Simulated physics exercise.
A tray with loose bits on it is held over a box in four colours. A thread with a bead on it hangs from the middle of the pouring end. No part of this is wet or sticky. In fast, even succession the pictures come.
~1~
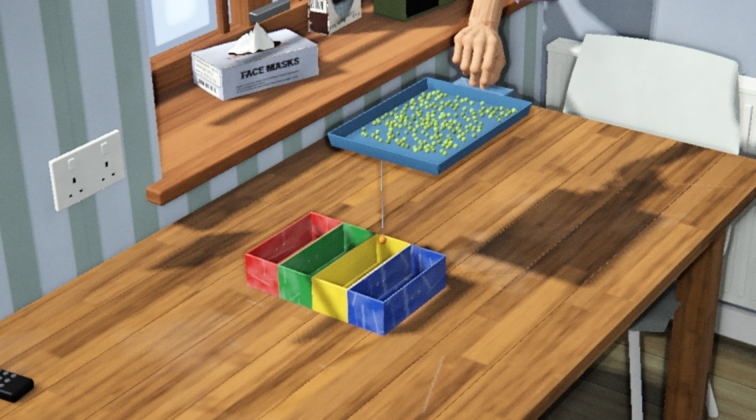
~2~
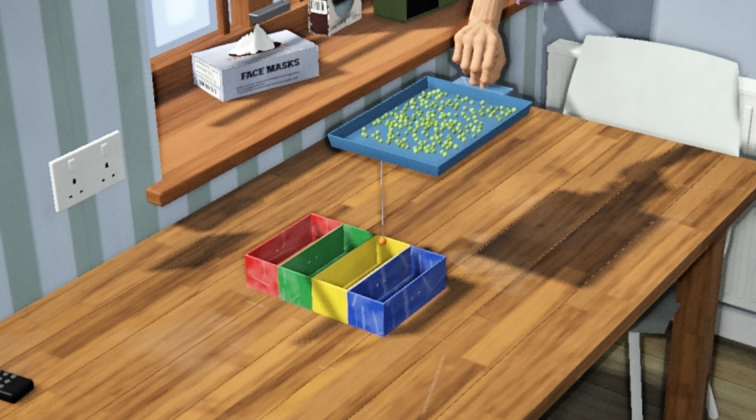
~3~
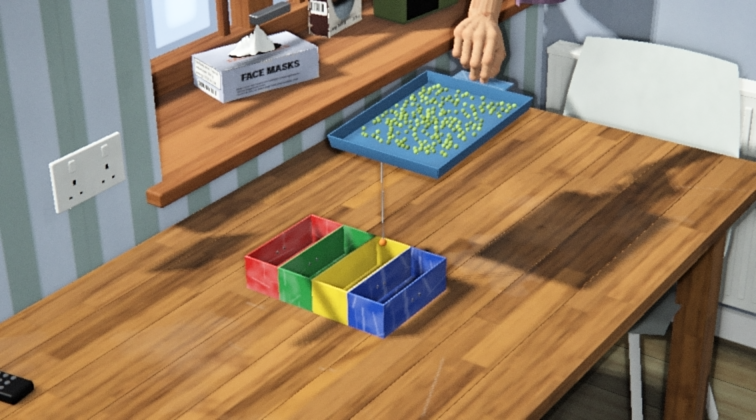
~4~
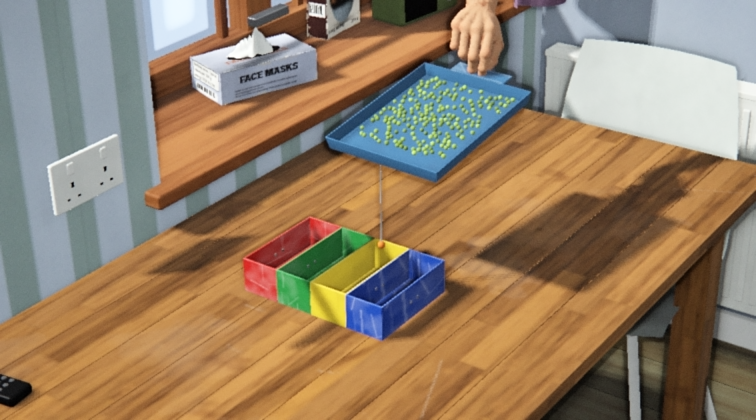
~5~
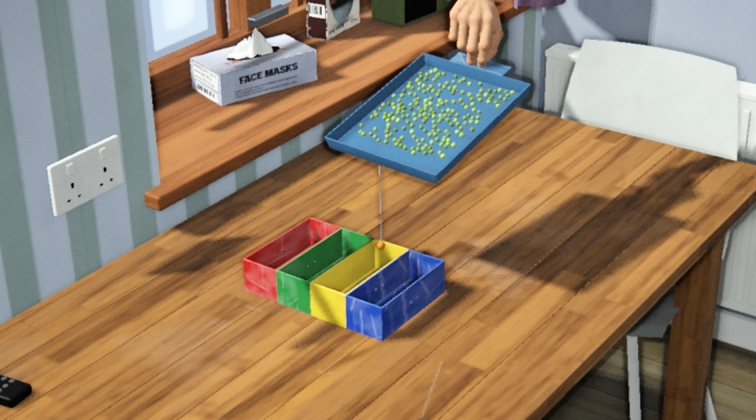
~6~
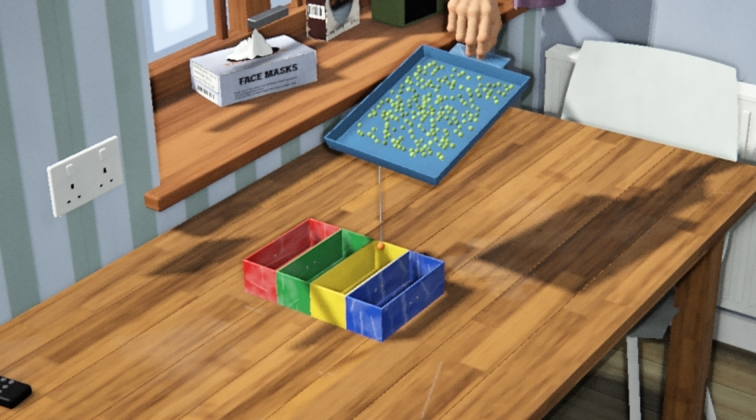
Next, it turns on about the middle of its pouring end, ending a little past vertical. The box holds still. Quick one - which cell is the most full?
The blue one is.
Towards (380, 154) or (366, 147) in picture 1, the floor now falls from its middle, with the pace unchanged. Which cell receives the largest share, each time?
Green first, the green cell second.
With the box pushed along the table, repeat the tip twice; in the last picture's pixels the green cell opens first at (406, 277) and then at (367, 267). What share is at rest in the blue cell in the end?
Trial 1 0%, trial 2 30%.
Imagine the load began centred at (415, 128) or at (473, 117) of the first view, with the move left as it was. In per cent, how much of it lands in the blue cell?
It would be 50 in a hundred, and then 40 in a hundred.
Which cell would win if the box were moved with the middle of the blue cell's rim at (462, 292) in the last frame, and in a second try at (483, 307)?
The answer is that yellow cell for the first try and green for the second.
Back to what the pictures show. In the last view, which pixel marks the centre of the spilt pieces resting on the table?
Around (439, 329).
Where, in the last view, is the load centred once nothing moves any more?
Somewhere around (405, 314) in the last picture.
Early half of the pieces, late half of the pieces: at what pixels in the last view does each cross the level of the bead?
Early-half point (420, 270); late-half point (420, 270).
Soon, tray tipped steeply; nearly all on the tray; a stray few in the blue cell; a stray few in the yellow cell; a small part falling or outside the box.
A while on, tray tipped right over; about two thirds on the tray; a small part in the blue cell; a stray few in the yellow cell; about a third falling or outside the box.
Towards the end, tray tipped past a quarter turn; about half in the blue cell; a small part in the yellow cell; a stray few in the green cell; about half falling or outside the box.
Finally, tray tipped past a quarter turn; about half in the blue cell; a small part in the yellow cell; a stray few in the green cell; none in the red cell; about half outside the box.
